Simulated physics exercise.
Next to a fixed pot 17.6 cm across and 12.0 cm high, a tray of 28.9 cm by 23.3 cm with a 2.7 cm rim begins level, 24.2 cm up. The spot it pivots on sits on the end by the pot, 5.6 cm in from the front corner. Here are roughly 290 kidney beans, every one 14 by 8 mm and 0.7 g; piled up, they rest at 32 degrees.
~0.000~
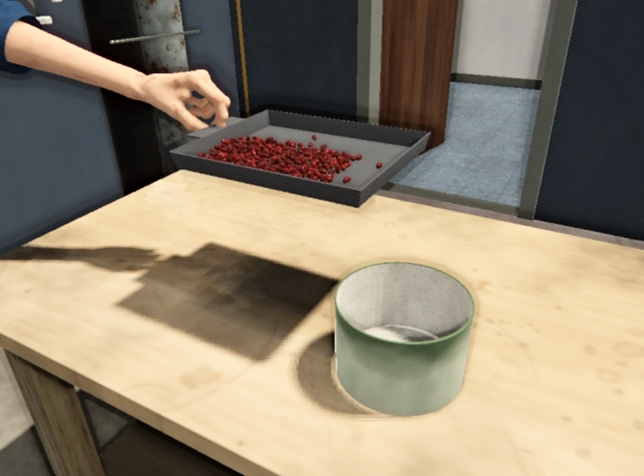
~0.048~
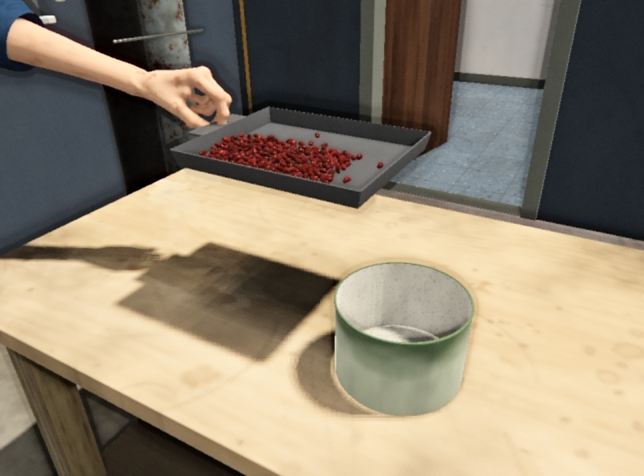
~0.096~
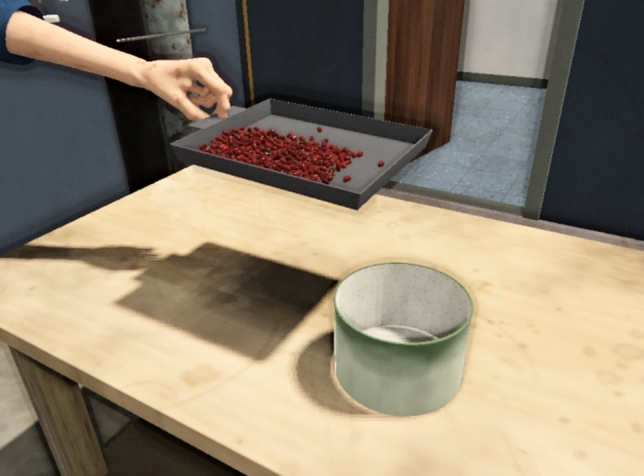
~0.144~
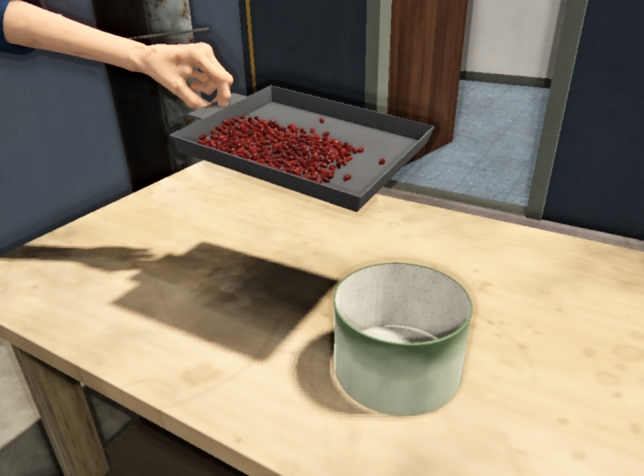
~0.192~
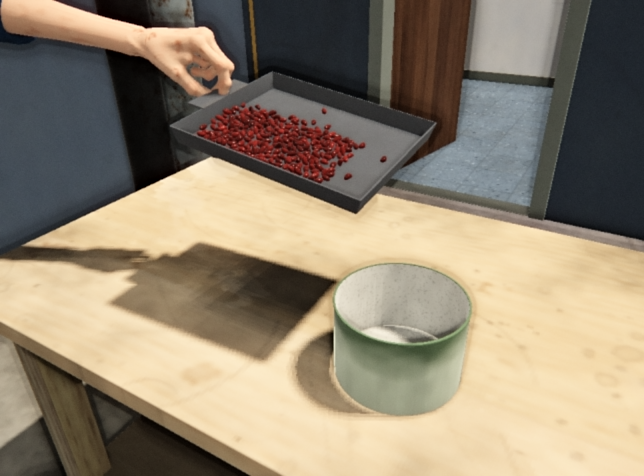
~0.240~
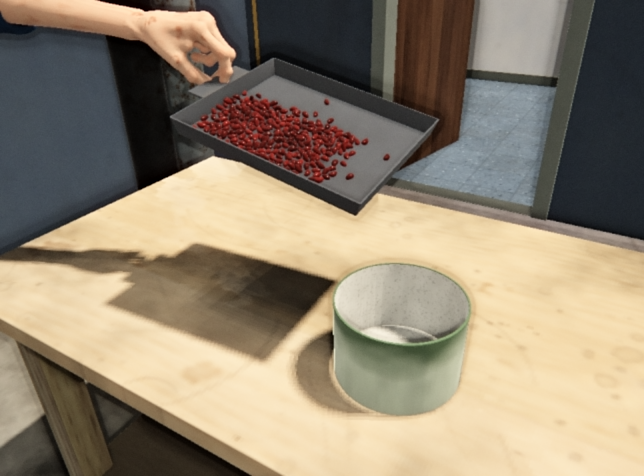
On a pale wooden table, a green pot standing still while a hand above tilts a dark tray of red beans gently rightward.
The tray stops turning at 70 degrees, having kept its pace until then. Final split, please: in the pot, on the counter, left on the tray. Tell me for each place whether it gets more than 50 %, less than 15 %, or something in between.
Result: Pot: Looks set for the better part; counter: Looks set for a minimal amount; left on the tray: Looks set for a partial amount.
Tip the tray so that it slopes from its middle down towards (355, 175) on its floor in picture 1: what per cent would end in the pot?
That would be close to 60 per cent.
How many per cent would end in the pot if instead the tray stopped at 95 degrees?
100 %.
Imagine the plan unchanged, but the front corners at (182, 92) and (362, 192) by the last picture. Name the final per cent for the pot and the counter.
Pot: 35, counter: 25.
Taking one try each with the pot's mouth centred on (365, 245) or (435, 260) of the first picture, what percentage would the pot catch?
Around 0 per cent, then around 0 per cent.
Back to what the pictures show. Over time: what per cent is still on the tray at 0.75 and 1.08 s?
Sequence: 100; 35.
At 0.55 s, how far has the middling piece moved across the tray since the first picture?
Around 4 centimetres.
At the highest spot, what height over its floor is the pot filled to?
It reaches roughly 2.5 cm.
After 0.55 s, tilt 43 degrees; the tray holds 100 %, the pot 0 %.
After 0.75 s, tilt 60 degrees; the tray holds 100 %, the pot 0 %.
After 1.08 s, tilt 70 degrees; the tray holds 35 %, the pot 50 %.
In the end, at 2.3 s, pot 70 %, counter 0 %, tray 30 %.
